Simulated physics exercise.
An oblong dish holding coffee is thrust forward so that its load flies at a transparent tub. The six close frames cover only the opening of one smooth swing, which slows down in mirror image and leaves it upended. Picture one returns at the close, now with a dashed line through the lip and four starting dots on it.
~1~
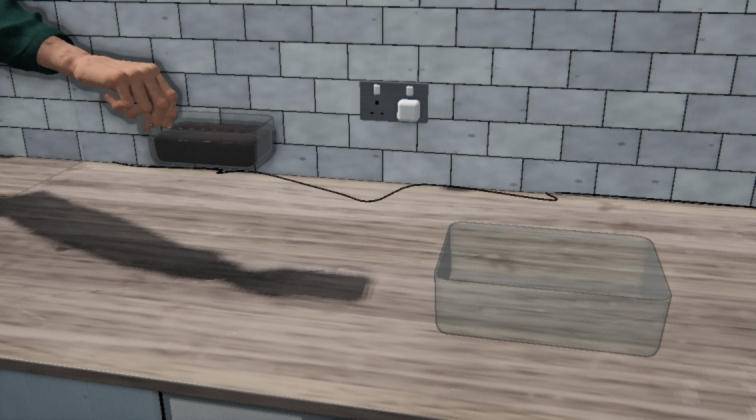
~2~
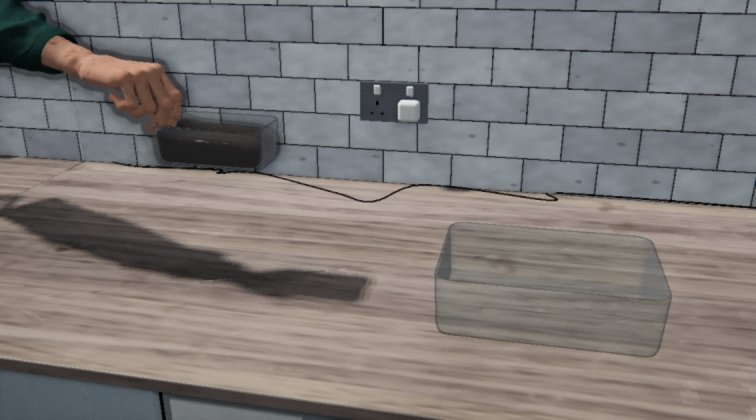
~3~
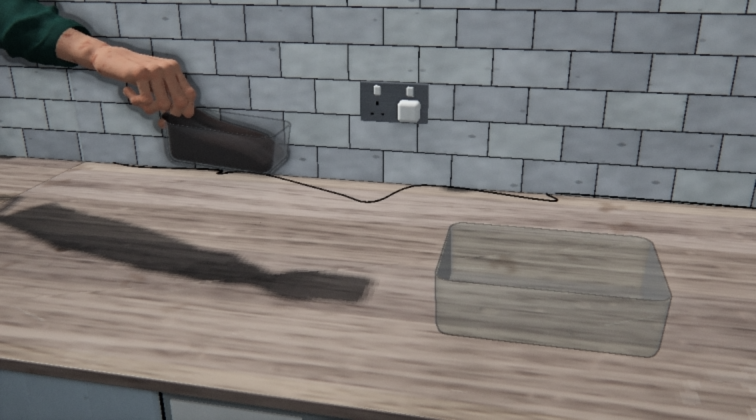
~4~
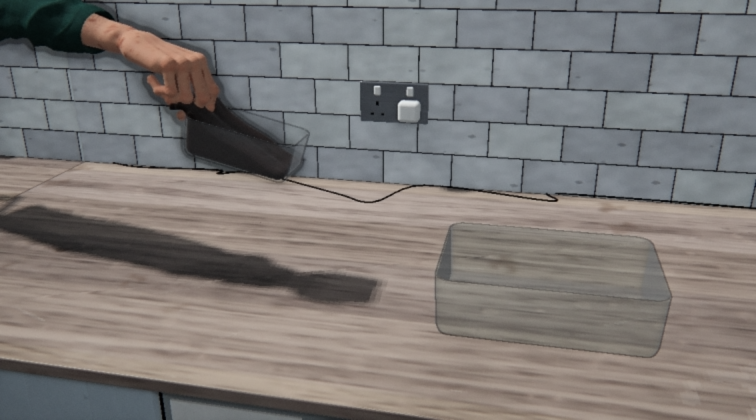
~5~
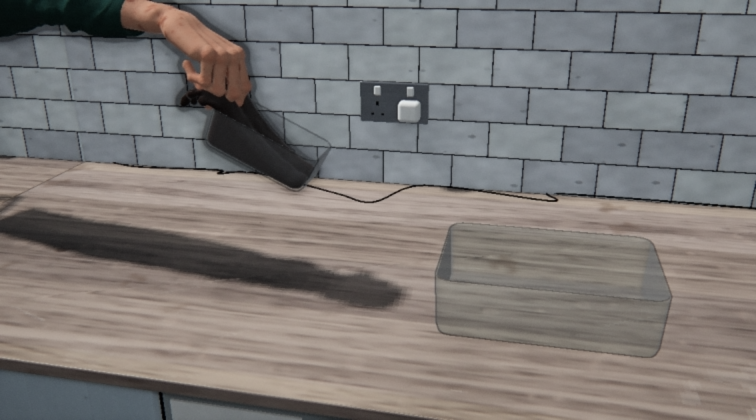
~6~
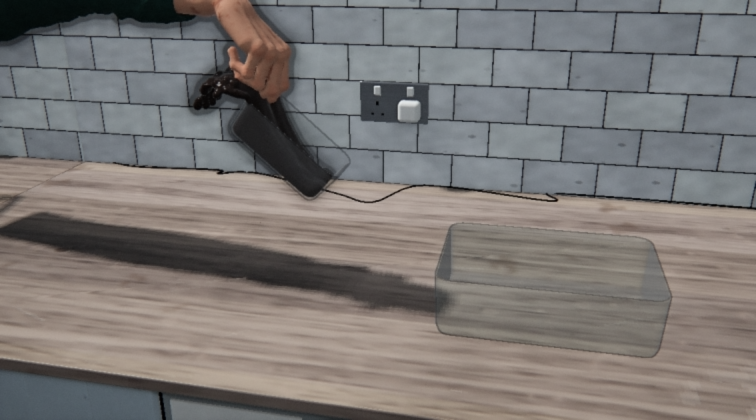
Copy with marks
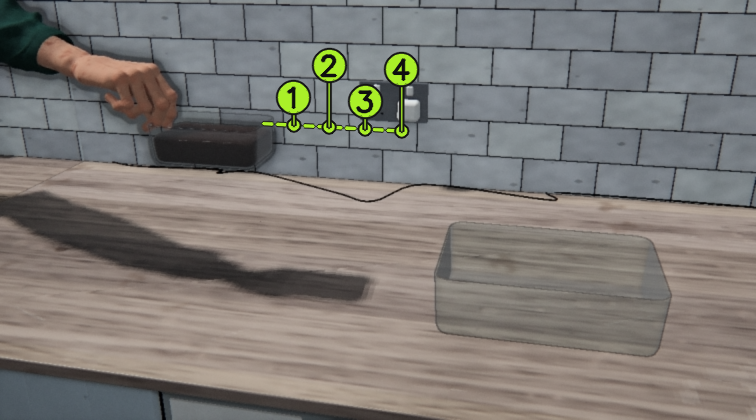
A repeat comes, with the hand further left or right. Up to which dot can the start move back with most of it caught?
The limit is 1.
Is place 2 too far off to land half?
No, that is safe.
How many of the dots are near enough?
All of them.
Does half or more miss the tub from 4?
No, that is safe.
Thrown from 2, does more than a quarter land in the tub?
Yes.
On the marked copy, 1 at (293, 125); 2 at (329, 127); 3 at (365, 129); 4 at (401, 131).
For place 1, about 62 % lands in the tub, 28 % falls short and 9 % goes beside or beyond.
For place 2, about 66 % lands in the tub, 19 % falls short and 15 % goes beside or beyond.
For place 3, about 70 % lands in the tub, 12 % falls short and 17 % goes beside or beyond.
For place 4, about 74 % lands in the tub, 15 % falls short and 11 % goes beside or beyond.
